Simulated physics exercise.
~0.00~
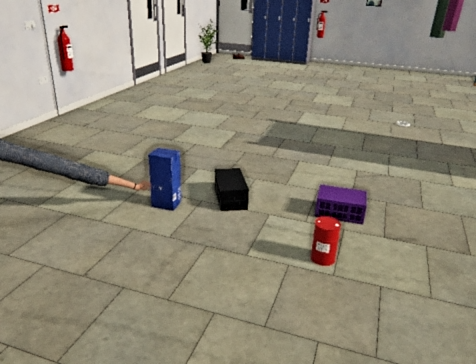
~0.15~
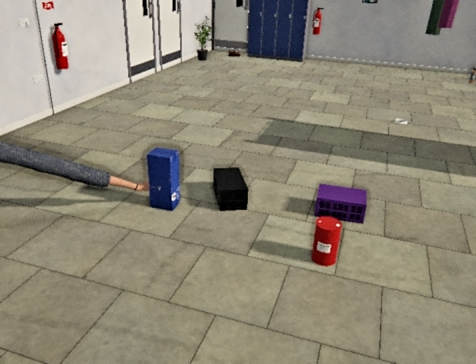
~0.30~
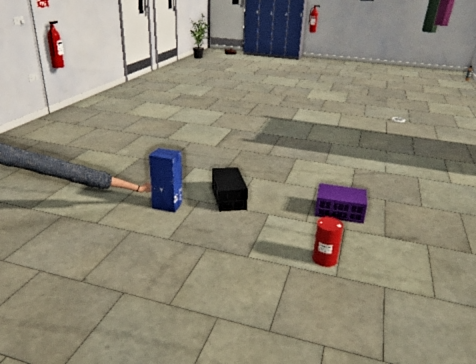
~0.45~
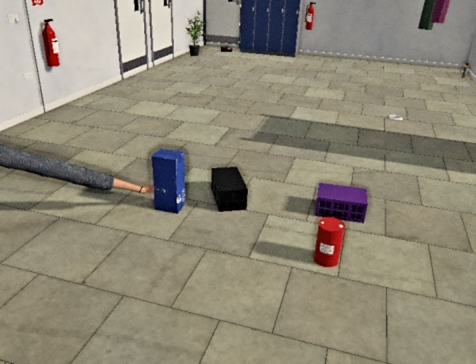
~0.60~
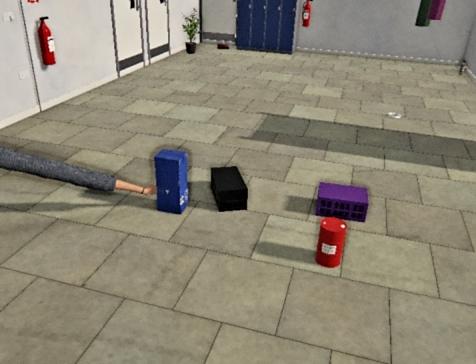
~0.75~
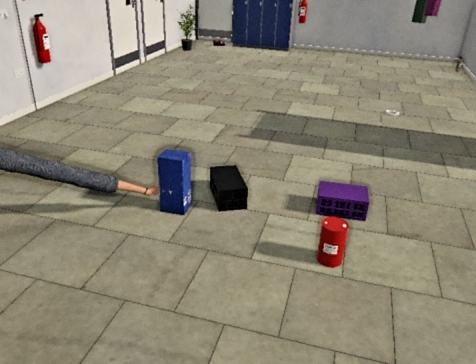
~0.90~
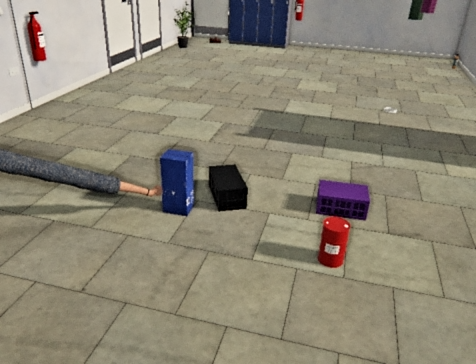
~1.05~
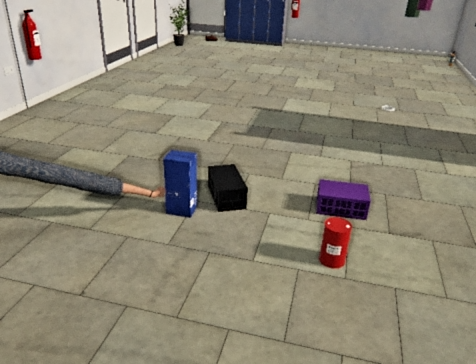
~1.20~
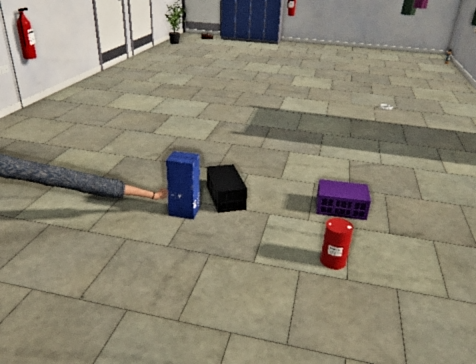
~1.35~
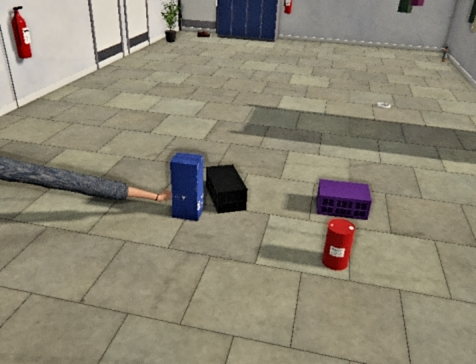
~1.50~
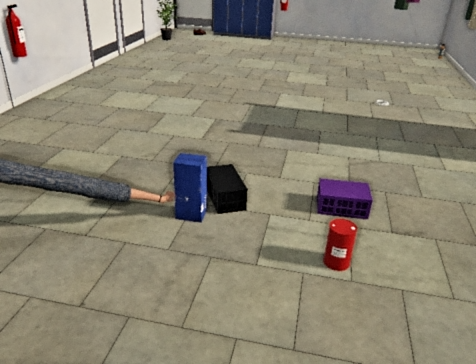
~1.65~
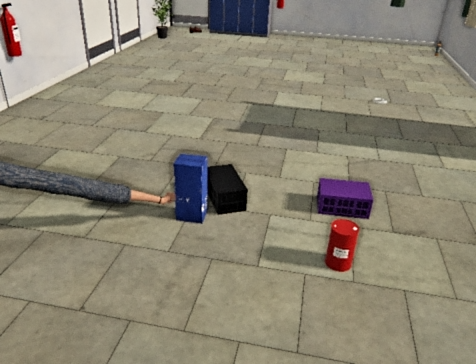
A grey-sleeved arm reaches in from the left, its fingertips at the side of an upright blue box on the tiled floor of a bright room, seen from above at an angle. A black crate lies just right of the box, while a purple crate and a red canister sit farther right. The hand pushes the box slowly to the right as the view drifts slightly sideways. The gap to the black crate narrows, but the box stays upright. It ends standing close beside the black crate, with the other things still in place.
